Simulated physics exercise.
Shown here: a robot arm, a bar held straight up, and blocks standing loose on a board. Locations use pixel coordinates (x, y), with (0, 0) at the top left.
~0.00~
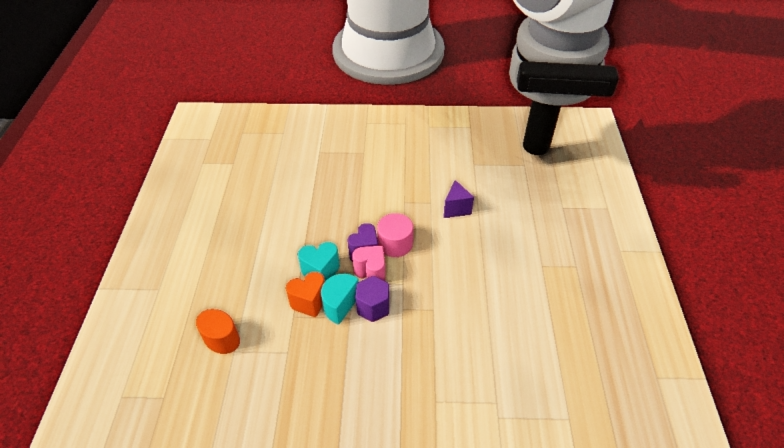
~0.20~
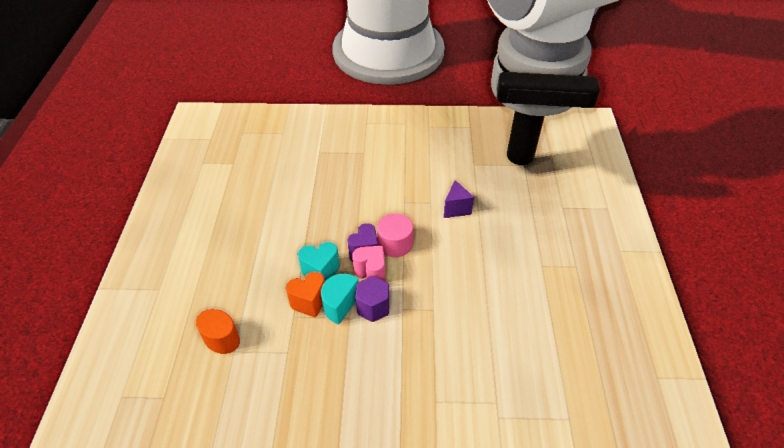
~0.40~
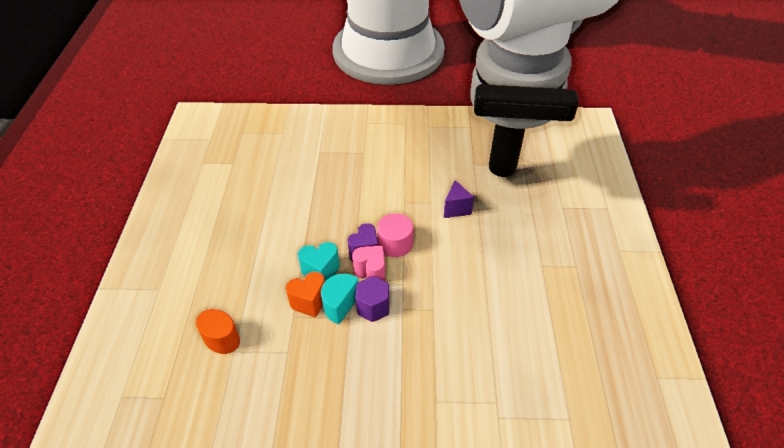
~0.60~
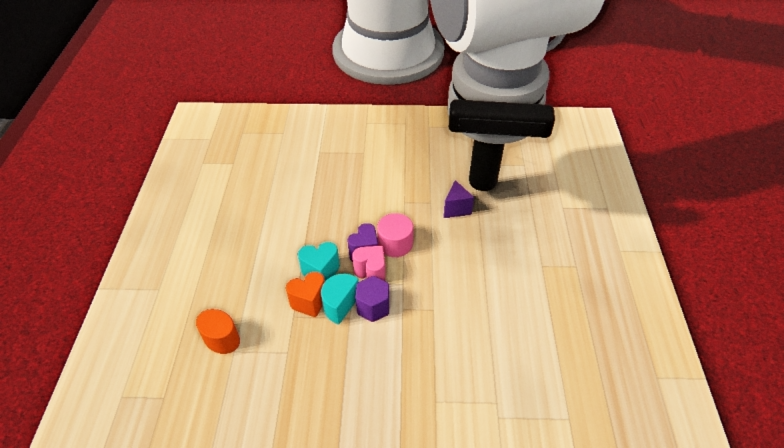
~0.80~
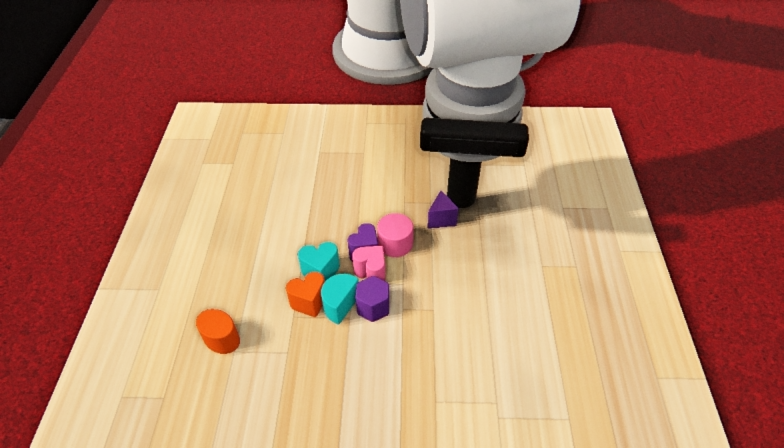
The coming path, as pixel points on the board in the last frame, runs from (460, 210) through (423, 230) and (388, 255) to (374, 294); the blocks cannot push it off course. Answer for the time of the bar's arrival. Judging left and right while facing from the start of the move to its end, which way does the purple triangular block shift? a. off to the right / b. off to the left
The one that fits is b, off to the left.
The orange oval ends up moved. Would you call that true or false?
It is false.
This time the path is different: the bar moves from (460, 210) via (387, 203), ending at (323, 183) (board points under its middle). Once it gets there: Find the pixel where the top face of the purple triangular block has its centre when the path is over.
I'd expect the centre of its top face to be at (425, 208).
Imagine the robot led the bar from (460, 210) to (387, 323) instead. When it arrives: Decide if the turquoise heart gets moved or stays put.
That block is not shifted.
What follows on the original path. One third of the way, bar (424, 220); purple heart (357, 235); pink heart (368, 258); pink round block (389, 234); purple triangular block (417, 231), turned 35° anticlockwise.
Two thirds of the way, bar (388, 244); orange heart (302, 287); purple heart (342, 235), turned 50° clockwise; pink heart (339, 277), turned 50° anticlockwise; pink round block (360, 255); purple triangular block (411, 248), turned 105° anticlockwise.
At the end, bar (374, 284); orange oval in place; orange heart (274, 290); purple heart (342, 235), turned 50° clockwise; pink heart (302, 296), turned 60° anticlockwise; purple hexagonal block (372, 307); pink round block (337, 281); purple triangular block (411, 250), turned 120° anticlockwise.
